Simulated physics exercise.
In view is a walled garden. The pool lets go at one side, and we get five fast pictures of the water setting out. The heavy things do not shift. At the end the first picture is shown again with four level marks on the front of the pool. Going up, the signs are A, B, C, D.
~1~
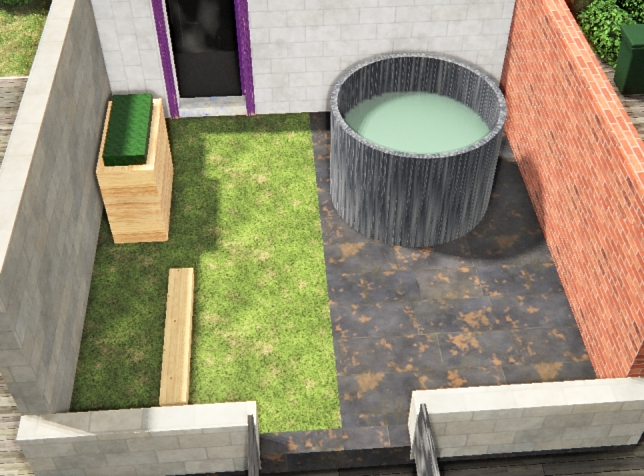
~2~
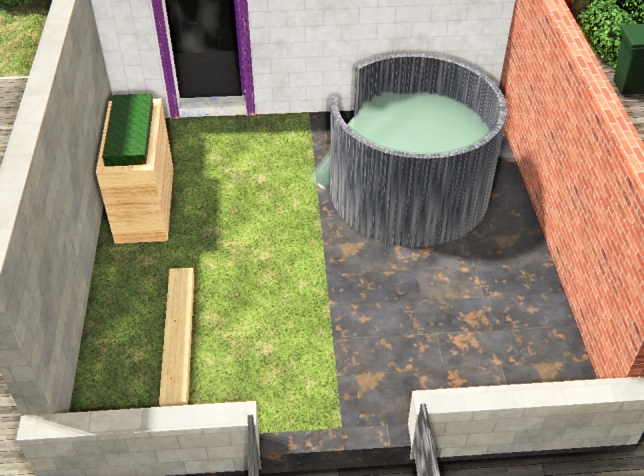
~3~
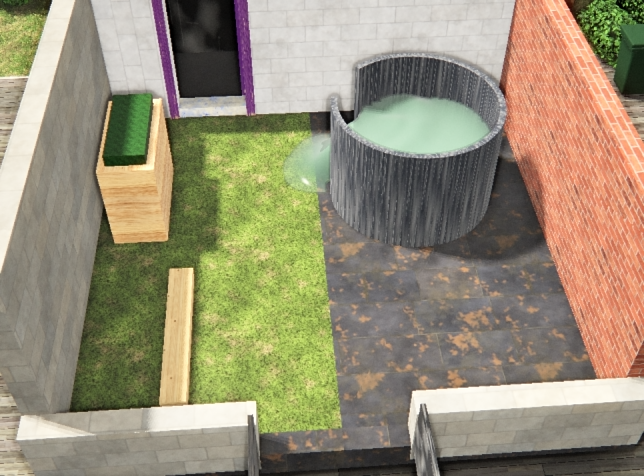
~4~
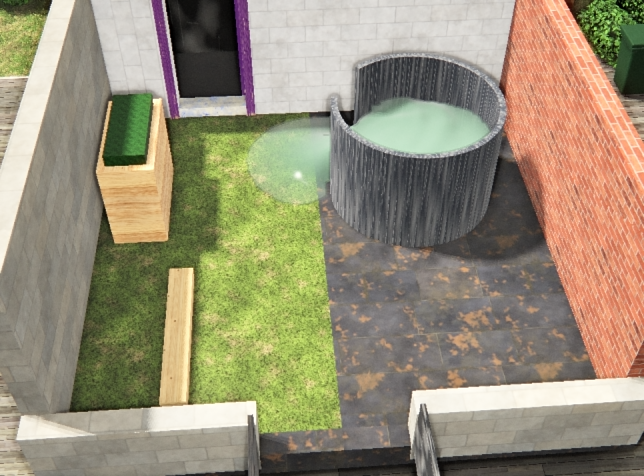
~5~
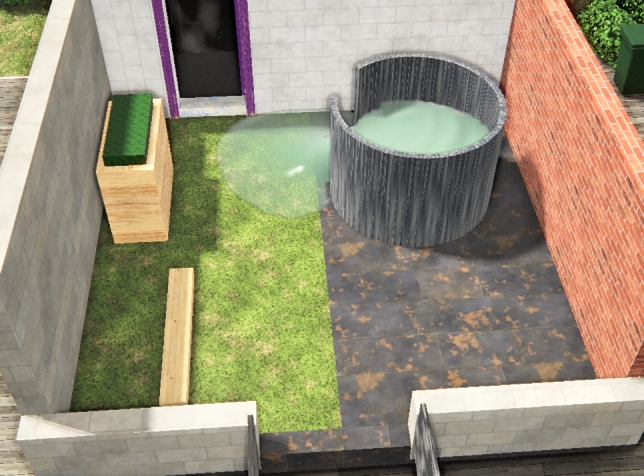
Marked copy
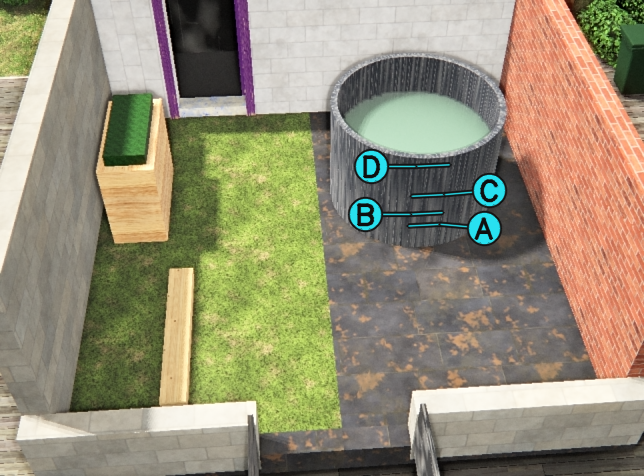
Walled garden with a round grey pool, its left side opening and pale green water spreading leftward across the grass.
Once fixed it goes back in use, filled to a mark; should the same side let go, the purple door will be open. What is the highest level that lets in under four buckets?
Take B.
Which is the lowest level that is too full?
C it is.
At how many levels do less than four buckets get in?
Two of the four.
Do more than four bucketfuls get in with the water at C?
Yes, that goes wrong.
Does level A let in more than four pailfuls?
No, not at all.
In cyan, A at (424, 225); B at (426, 213); C at (428, 195); D at (432, 165); from the bottom up A, B, C, D.
With A, nothing gets over.
With B, a bucket or two gets in.
With C, about 11 bucketfuls get in.
With D, dozens of bucketfuls pour in.
